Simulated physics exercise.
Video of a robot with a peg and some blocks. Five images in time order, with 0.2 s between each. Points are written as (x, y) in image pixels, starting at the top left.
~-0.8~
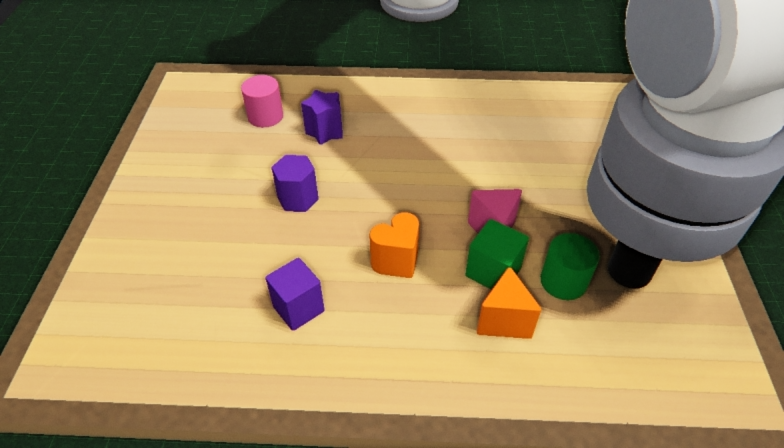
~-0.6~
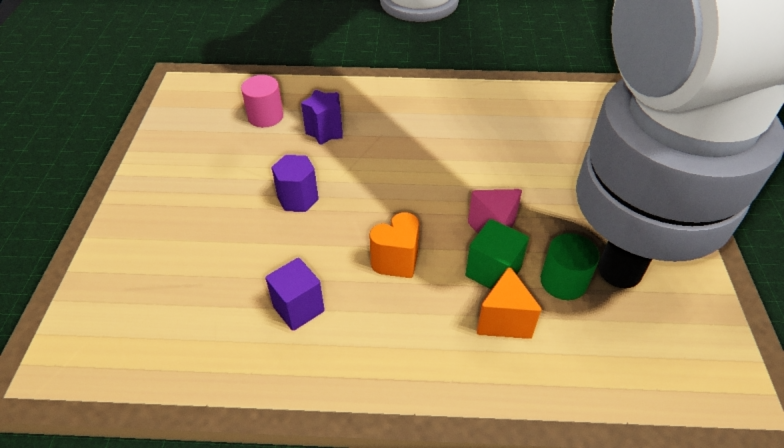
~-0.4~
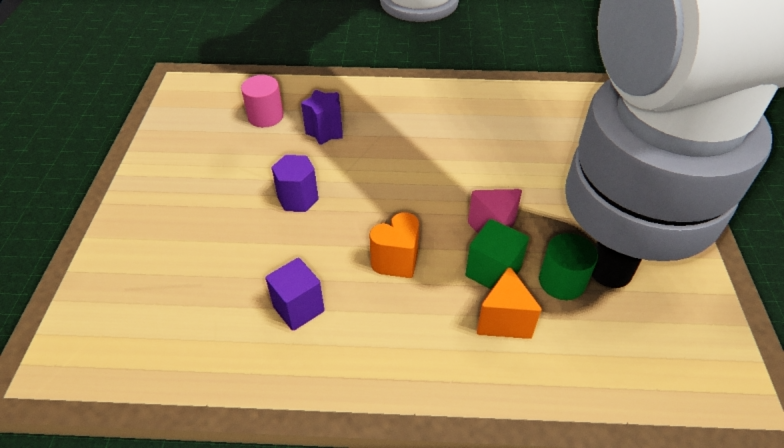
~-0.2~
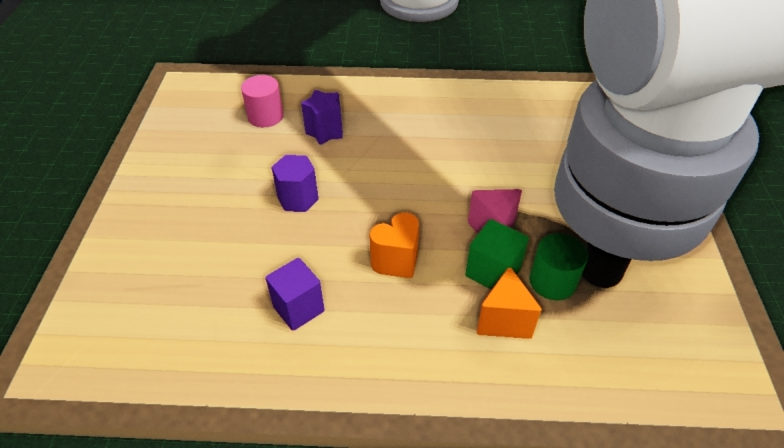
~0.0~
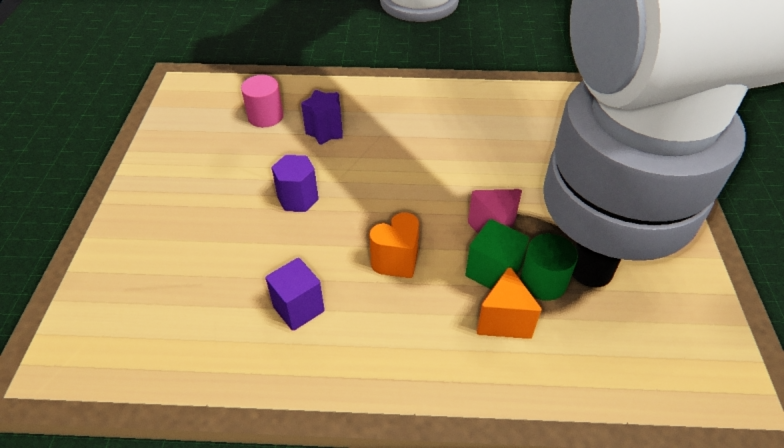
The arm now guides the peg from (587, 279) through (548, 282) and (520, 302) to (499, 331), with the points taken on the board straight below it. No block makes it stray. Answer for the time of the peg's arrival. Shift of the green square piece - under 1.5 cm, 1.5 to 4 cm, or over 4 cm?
Range: Over 4 cm.
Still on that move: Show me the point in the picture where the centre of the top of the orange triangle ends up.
If I read the scene right, the answer is (487, 333).
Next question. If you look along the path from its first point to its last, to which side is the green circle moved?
It's going to go right.
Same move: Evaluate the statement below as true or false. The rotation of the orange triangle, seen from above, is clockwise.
False
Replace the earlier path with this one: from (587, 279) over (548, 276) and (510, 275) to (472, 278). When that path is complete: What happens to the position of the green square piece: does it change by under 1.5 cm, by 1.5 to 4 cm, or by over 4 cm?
Long, over 4 cm.
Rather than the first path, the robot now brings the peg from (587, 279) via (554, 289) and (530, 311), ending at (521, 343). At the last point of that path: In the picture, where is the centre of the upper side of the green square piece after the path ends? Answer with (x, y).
Expect it around (459, 230).
What follows on the original path. One third of the way, peg at (550, 273); green square piece at (463, 235), turned 15° anticlockwise; green circle at (509, 248).
Two thirds of the way, peg at (522, 294); green square piece at (443, 229); orange triangle at (506, 300), turned 15° anticlockwise; green circle at (483, 254).
At the end, peg at (501, 322); pink triangle in place; green square piece at (442, 228); orange triangle at (487, 333), turned 25° anticlockwise; green circle at (478, 260).
